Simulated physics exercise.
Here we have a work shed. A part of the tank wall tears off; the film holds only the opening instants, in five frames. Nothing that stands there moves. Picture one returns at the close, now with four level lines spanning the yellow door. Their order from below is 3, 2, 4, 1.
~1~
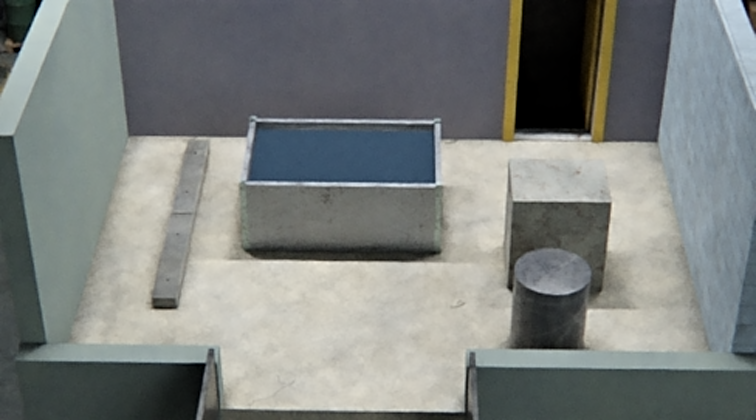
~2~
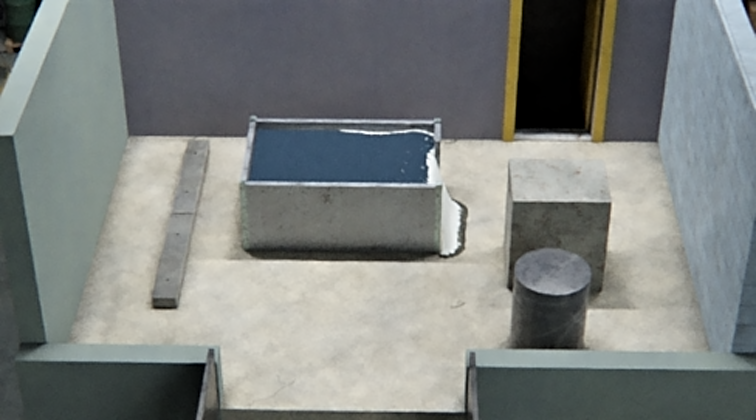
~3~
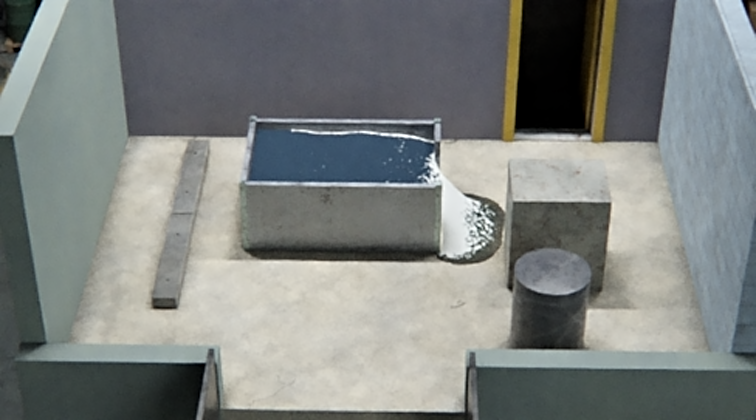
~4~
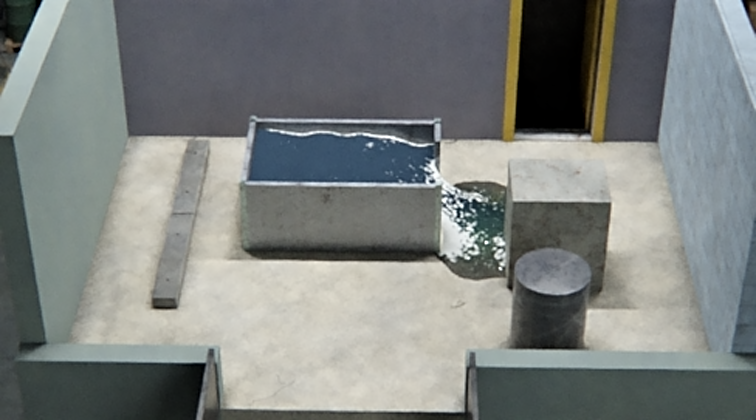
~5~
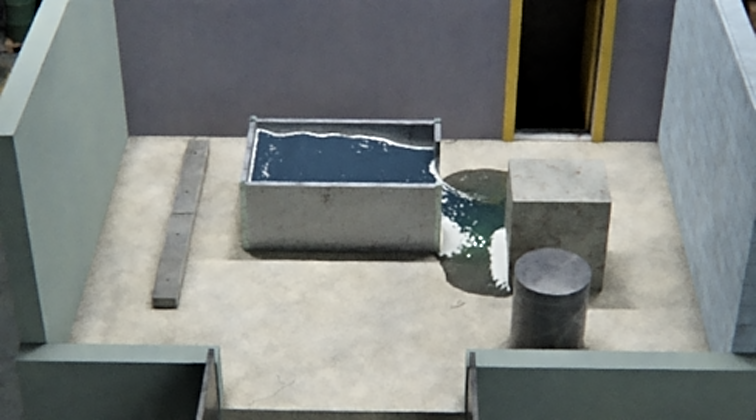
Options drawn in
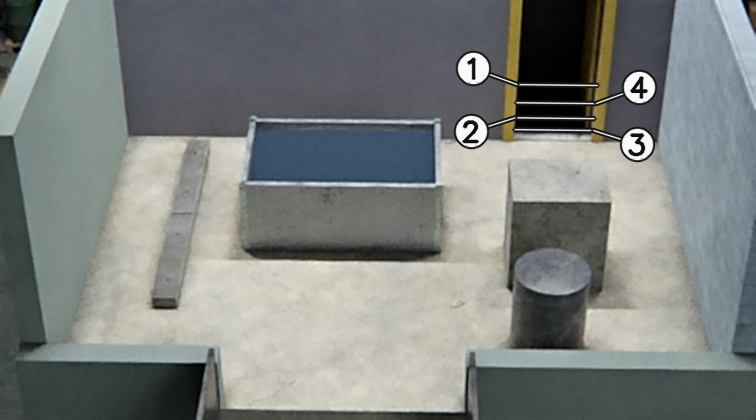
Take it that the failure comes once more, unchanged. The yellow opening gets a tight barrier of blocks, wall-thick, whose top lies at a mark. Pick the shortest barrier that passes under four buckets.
3 will do.
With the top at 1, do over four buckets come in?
No.
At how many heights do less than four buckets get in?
All four.
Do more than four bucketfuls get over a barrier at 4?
No.
On the marked copy, 1 at (557, 85); 2 at (554, 118); 3 at (553, 130); 4 at (556, 103); from the bottom up 3, 2, 4, 1.
With 1, nothing gets over.
With 2, nothing gets over.
With 3, a splash gets over, under a bucket.
With 4, nothing gets over.
